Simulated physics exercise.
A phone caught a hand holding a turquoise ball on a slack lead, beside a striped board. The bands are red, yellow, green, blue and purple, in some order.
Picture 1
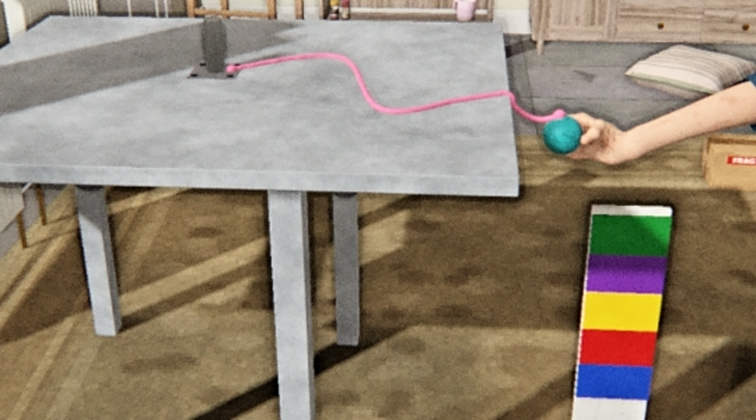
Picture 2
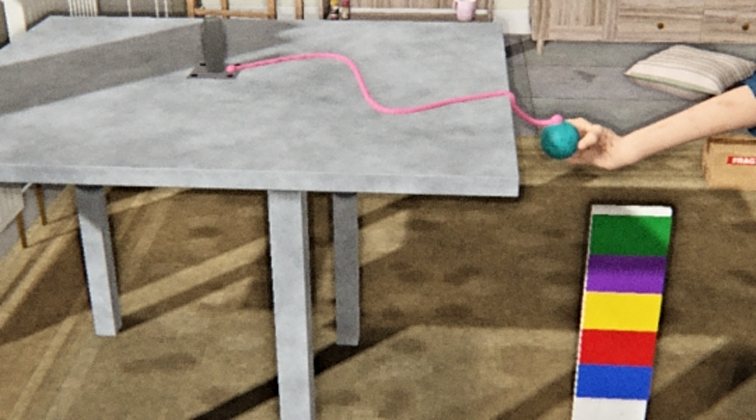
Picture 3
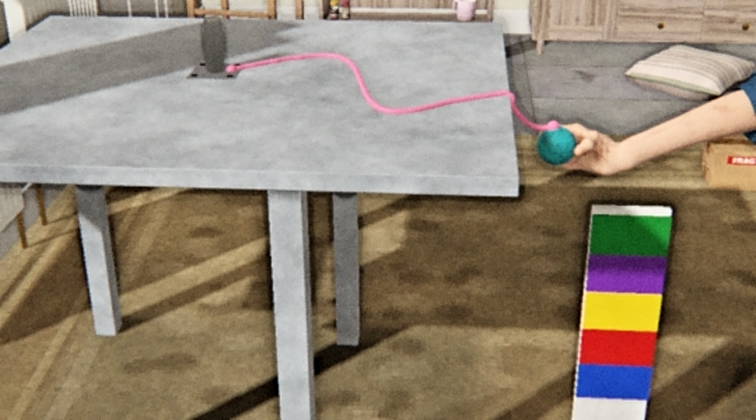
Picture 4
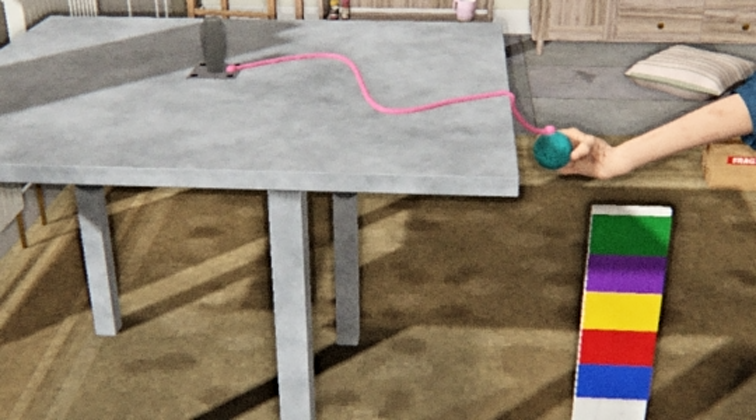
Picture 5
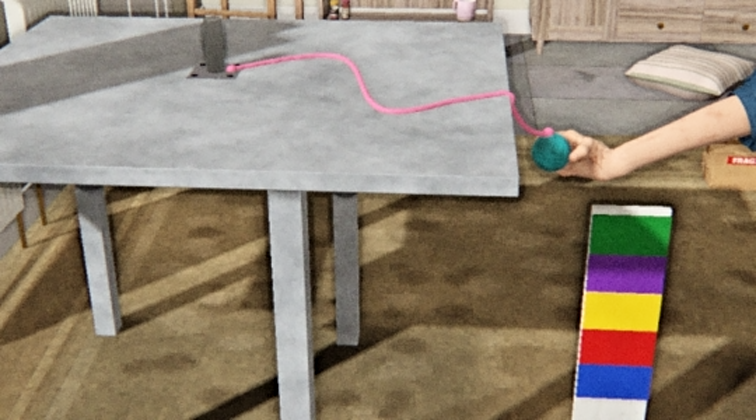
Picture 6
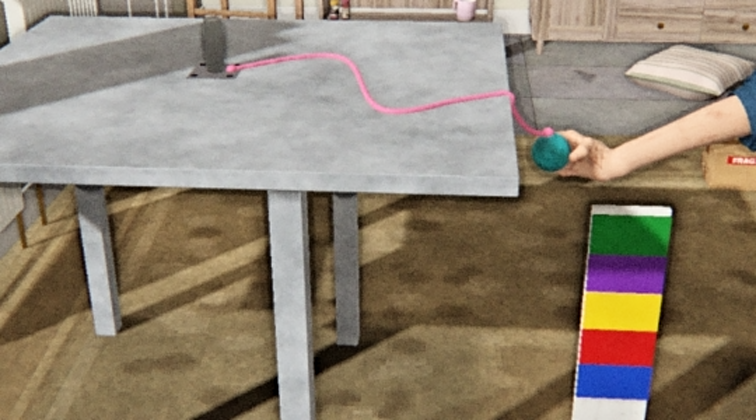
The clip opens on a hand at the right holding a turquoise ball tied to a slack pink cord that runs across a grey table, with a striped colour board standing below. The hand lowers the ball slightly down and to the left, then keeps it nearly still beside the table edge.
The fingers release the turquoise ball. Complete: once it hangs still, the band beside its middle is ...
... Yellow.
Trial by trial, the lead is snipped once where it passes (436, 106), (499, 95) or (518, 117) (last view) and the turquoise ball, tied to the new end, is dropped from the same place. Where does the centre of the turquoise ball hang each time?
Roughly (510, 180), (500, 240), (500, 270).
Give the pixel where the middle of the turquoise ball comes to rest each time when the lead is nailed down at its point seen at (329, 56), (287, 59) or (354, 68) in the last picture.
Try 1: (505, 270); try 2: (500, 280); try 3: (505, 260).
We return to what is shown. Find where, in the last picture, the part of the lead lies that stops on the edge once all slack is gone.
Near (374, 104).
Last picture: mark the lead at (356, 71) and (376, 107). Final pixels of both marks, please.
(402, 79) and (510, 95).
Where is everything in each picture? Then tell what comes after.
Turquoise ball (563, 135); green (630, 237); purple (626, 275); yellow (622, 313); red (618, 349); blue (614, 383), in the first frame.
Turquoise ball (560, 140); lead through (269, 62) (345, 60) (362, 84) (392, 112) (478, 97), in the second frame.
Turquoise ball (557, 146), in the third frame.
Turquoise ball (553, 150); lead through (269, 62) (345, 60) (362, 84) (392, 112) (478, 97), in the fourth frame.
Turquoise ball (551, 152), in the fifth frame.
Turquoise ball (551, 152); lead through (269, 62) (345, 60) (362, 84) (392, 112) (478, 97), in the sixth frame.
Soon after, ball near (519, 303); level with yellow.
Then, ball near (486, 292); level with yellow.
At rest, ball near (498, 298); level with yellow. The lead holds its middle at yellow.
